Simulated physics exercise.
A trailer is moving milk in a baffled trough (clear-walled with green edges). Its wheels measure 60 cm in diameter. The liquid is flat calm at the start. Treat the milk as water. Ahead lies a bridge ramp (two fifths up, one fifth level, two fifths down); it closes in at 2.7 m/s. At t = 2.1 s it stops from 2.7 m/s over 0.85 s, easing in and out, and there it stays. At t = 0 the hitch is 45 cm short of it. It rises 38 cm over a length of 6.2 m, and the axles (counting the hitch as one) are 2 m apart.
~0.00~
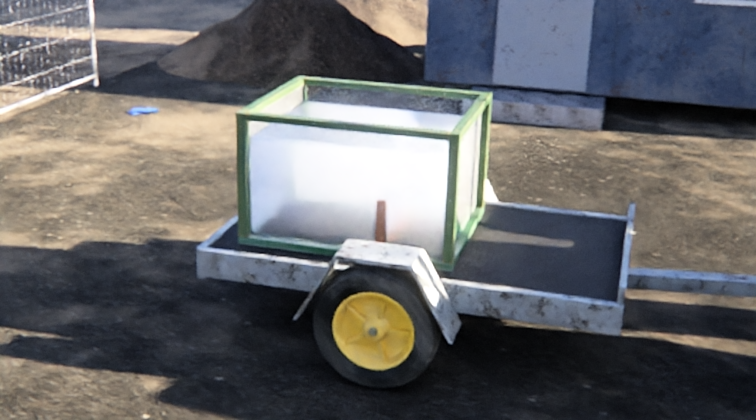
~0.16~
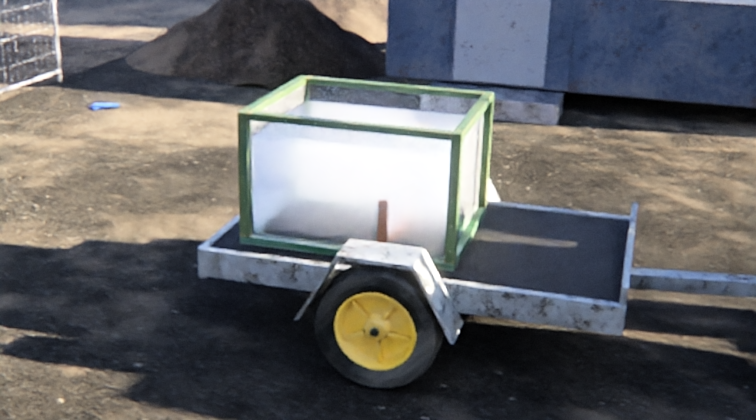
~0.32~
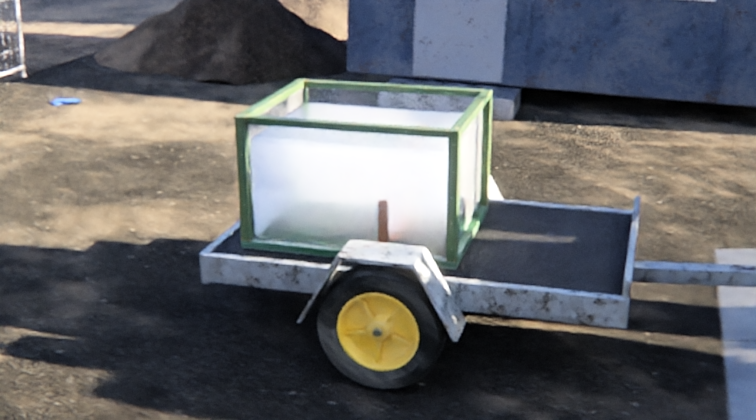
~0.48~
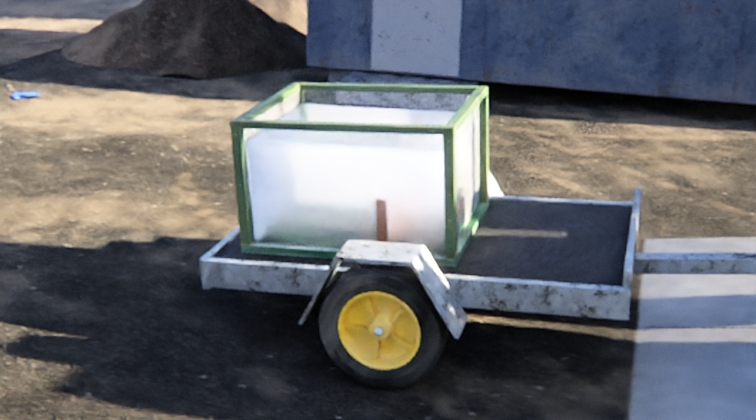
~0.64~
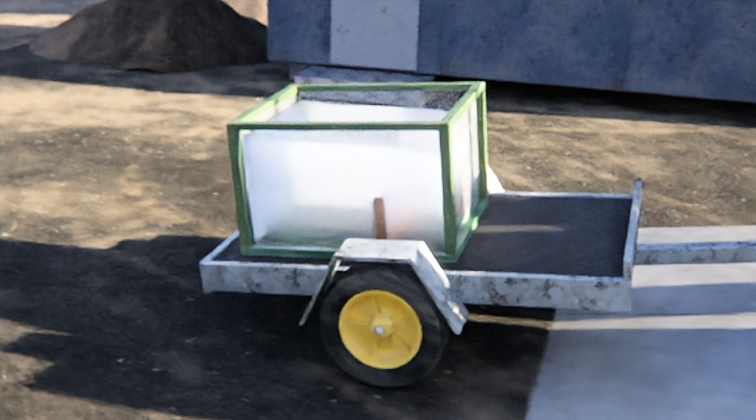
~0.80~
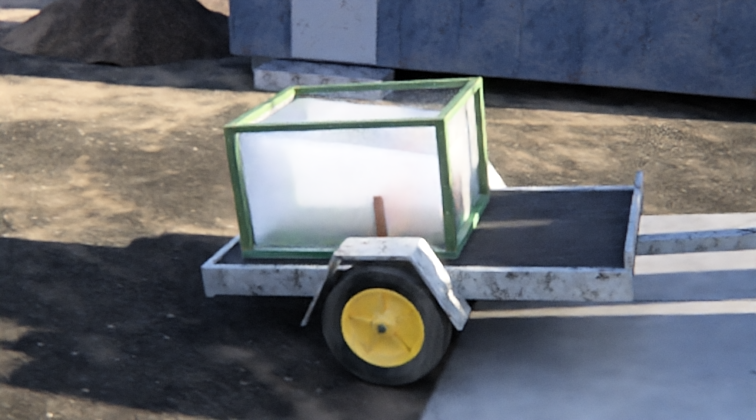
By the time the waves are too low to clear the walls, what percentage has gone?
Some 19 per cent goes overboard.
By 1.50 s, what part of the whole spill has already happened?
About 0 per cent.
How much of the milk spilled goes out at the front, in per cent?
About 100 per cent.
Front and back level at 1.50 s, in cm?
Front 48 cm, back 54 cm.
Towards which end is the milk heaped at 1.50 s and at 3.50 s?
At the back, then the back.
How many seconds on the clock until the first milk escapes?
At about 2.7 s.
Then, 1.50 s in, the surface is 47 cm up at the front and 53 cm at the back; nothing has left.
Then, 2.40 s in, the surface is 67 cm up at the front and 33 cm at the back; nothing has left.
Then, 3.50 s in, the surface is 39 cm up at the front and 51 cm at the back; 18 per cent is out, over the front.
Then, 5.93 s in, 19 per cent is out, over the front, 76 of 406 litres.
